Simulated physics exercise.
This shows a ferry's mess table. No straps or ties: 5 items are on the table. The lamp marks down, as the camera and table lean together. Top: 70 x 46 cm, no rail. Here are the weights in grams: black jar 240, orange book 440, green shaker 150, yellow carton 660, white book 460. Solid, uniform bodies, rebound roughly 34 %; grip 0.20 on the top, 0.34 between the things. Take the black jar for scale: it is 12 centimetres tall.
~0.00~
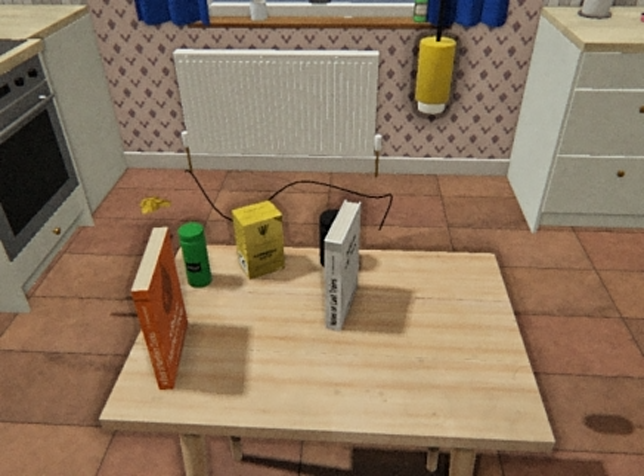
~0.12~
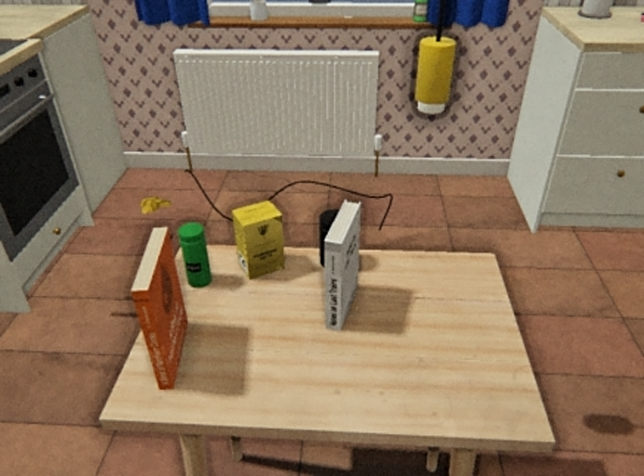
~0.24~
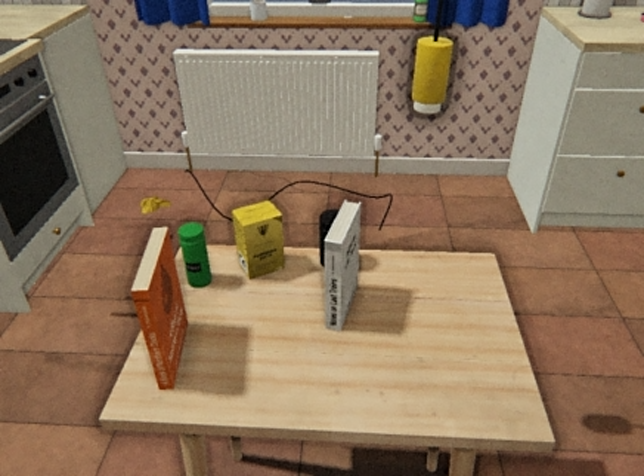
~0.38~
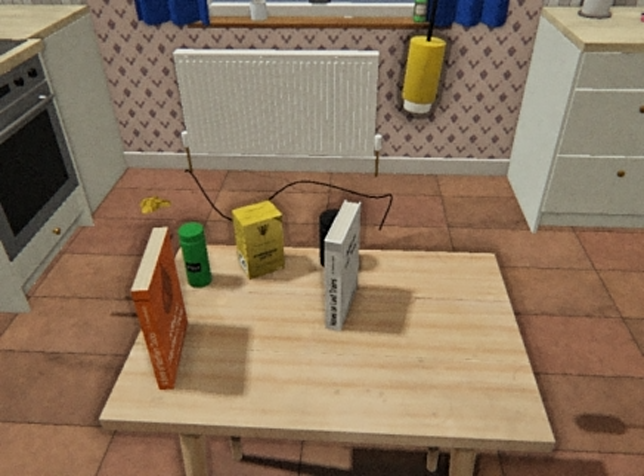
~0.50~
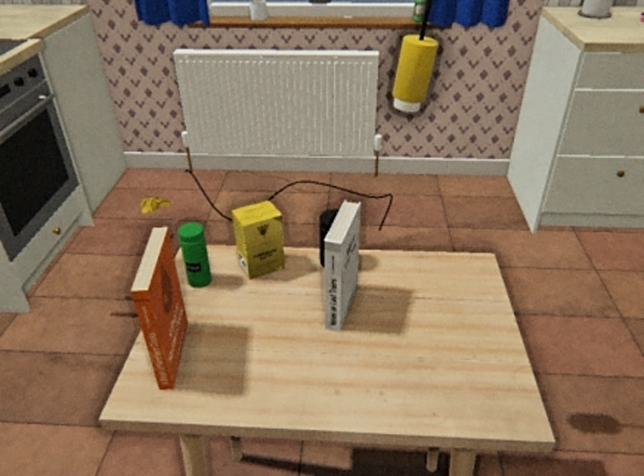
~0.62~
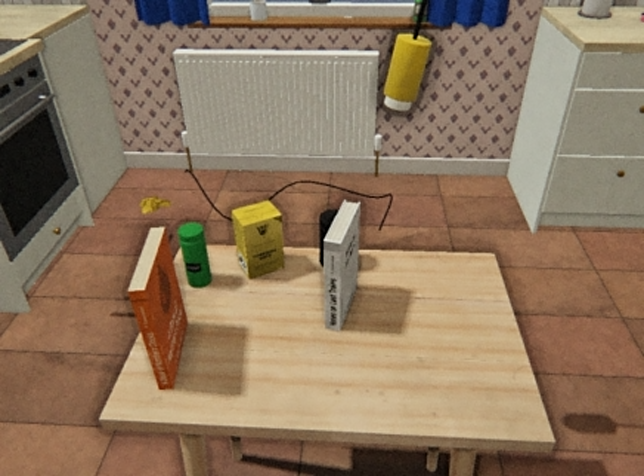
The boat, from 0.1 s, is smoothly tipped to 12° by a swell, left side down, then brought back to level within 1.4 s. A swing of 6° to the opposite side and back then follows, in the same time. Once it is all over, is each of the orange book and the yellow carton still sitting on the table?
Orange book lost. Yellow carton kept.
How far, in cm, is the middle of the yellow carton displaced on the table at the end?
Roughly 8 centimetres.
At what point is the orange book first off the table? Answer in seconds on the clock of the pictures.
Around 0.9 s on the clock.
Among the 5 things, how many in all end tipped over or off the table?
That makes 2.
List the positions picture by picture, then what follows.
Boat level; orange book (164, 309); yellow carton (259, 240), in the first frame.
Boat level; white book (343, 266), in the second frame.
Heel 1°, left side down; green shaker (196, 256); white book (343, 266), in the third frame.
Heel 4°, left side down; green shaker (196, 256), in the fourth frame.
Heel 7°, left side down; white book (343, 266), in the fifth frame.
Heel 10°, left side down; orange book (162, 308); yellow carton (259, 240), in the sixth frame.
Around 1.02 s, heel 9°, left side down; orange book now off the table; yellow carton shifted 2 cm near (252, 240); white book tipped 46° against what carries it.
Around 1.22 s, heel 4°, left side down; yellow carton shifted 7 cm near (236, 231); white book on its side.
Around 1.42 s, boat level; yellow carton shifted 8 cm near (230, 229); white book on its side.
Around 1.82 s, heel 3°, right side down; yellow carton shifted 8 cm near (230, 229); white book on its side.
Finally (3.4 s), off the table, orange book; on their side or leaning hard on the table, white book; not toppled but over 5 cm from the start, yellow carton; the other 2 still in place (within 5 cm). In the last view, yellow carton near (230, 229).
